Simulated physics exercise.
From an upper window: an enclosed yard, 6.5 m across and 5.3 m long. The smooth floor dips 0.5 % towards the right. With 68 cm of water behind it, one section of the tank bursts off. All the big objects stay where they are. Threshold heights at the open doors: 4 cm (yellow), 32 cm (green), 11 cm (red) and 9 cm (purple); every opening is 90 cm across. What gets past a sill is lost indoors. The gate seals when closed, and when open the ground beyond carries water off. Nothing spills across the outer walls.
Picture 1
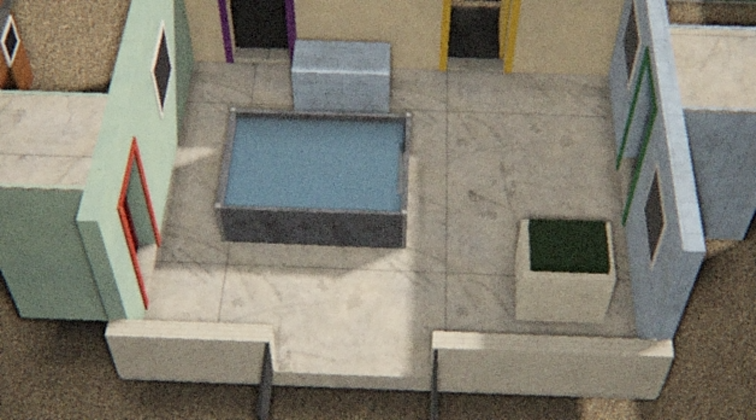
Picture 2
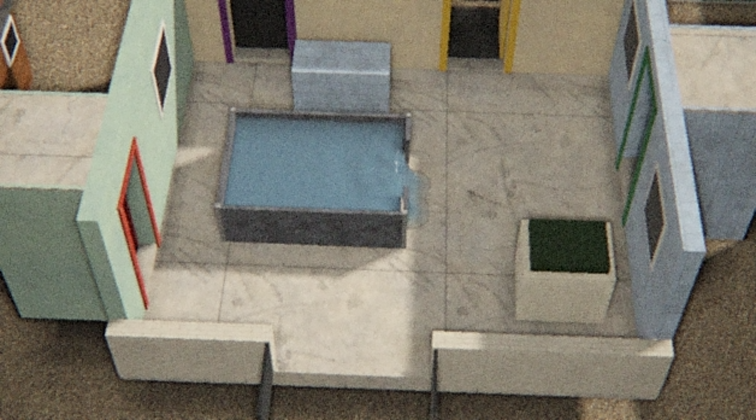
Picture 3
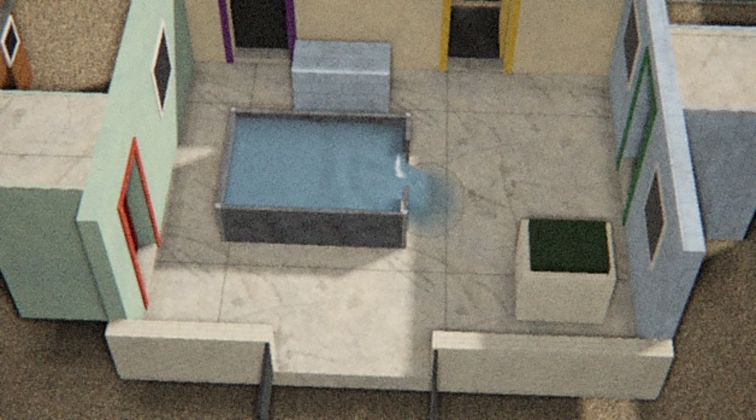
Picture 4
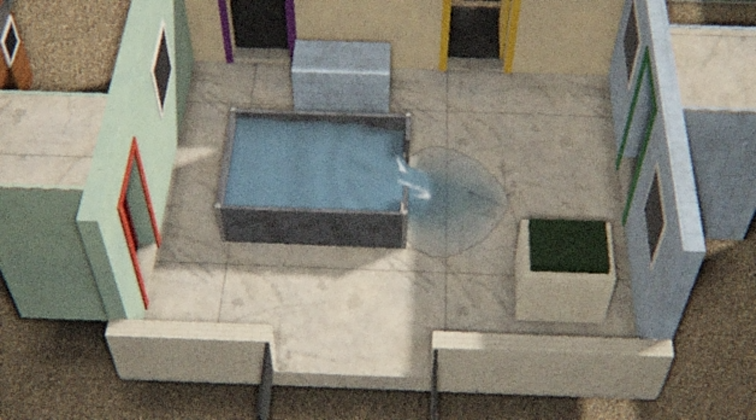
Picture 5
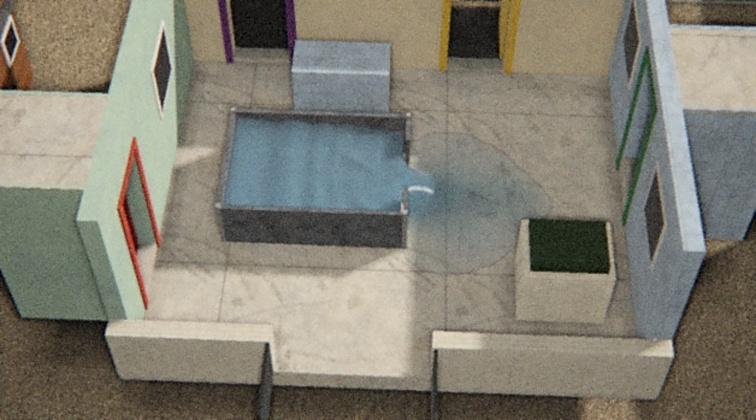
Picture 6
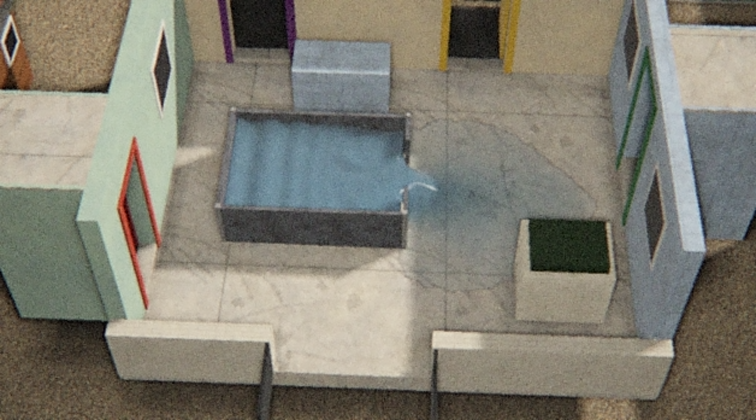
Water burst through the right side of a full tank in a walled yard, splashed onto the pale floor, and spread in a widening, thinning sheet past the planter while ripples crossed the tank.
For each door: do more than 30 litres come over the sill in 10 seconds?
The water let in: At the yellow door it goes over the limit; at the green door it does not reach the limit; at the red door it does not reach the limit; at the purple door it keeps below the limit.
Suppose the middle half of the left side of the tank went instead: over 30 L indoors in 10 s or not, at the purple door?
Then: Purple above.
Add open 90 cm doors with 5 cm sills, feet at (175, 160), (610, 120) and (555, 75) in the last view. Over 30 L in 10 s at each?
In that order: Under, above, over.
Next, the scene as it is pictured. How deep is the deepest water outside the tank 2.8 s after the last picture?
About 28 cm.
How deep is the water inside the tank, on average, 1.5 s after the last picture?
Roughly 41 cm on average.
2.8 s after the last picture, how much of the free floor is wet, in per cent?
Some 50 per cent of it.
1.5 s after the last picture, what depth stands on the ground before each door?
Depths in cm: Yellow 2, green 30, red 0, purple 0.
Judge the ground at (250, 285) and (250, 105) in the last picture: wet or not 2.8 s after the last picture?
In turn: Still dry, dry.
Then, 0.7 s after the last picture water covers 35 % of the floor and is deepest (35 cm) near (628, 256); yellow door not reached, green door 26 cm at the sill, 0 L in, red door not reached, purple door not reached.
Then, 1.5 s after the last picture water covers 40 % of the floor and is deepest (35 cm) near (608, 78); yellow door 2 cm at the sill, 0 L in, green door 30 cm at the sill, 0 L in, red door not reached, purple door not reached.
Then, 2.8 s after the last picture water covers 50 % of the floor and is deepest (28 cm) near (608, 78); yellow door 9 cm at the sill, 1 L in, green door 21 cm at the sill, 0 L in, red door not reached, purple door not reached.
Then, 5.3 s after the last picture water covers 85 % of the floor and is deepest (20 cm) near (609, 87); yellow door 8 cm at the sill, 22 L in, green door 17 cm at the sill, 0 L in, red door not reached, purple door 5 cm at the sill, 0 L in.
Then, 9.3 s after the last picture water covers 100 % of the floor and is deepest (15 cm) near (640, 370); yellow door 7 cm at the sill, 57 L in, green door 12 cm at the sill, 0 L in, red door 8 cm at the sill, 0 L in, purple door 7 cm at the sill, 0 L in.
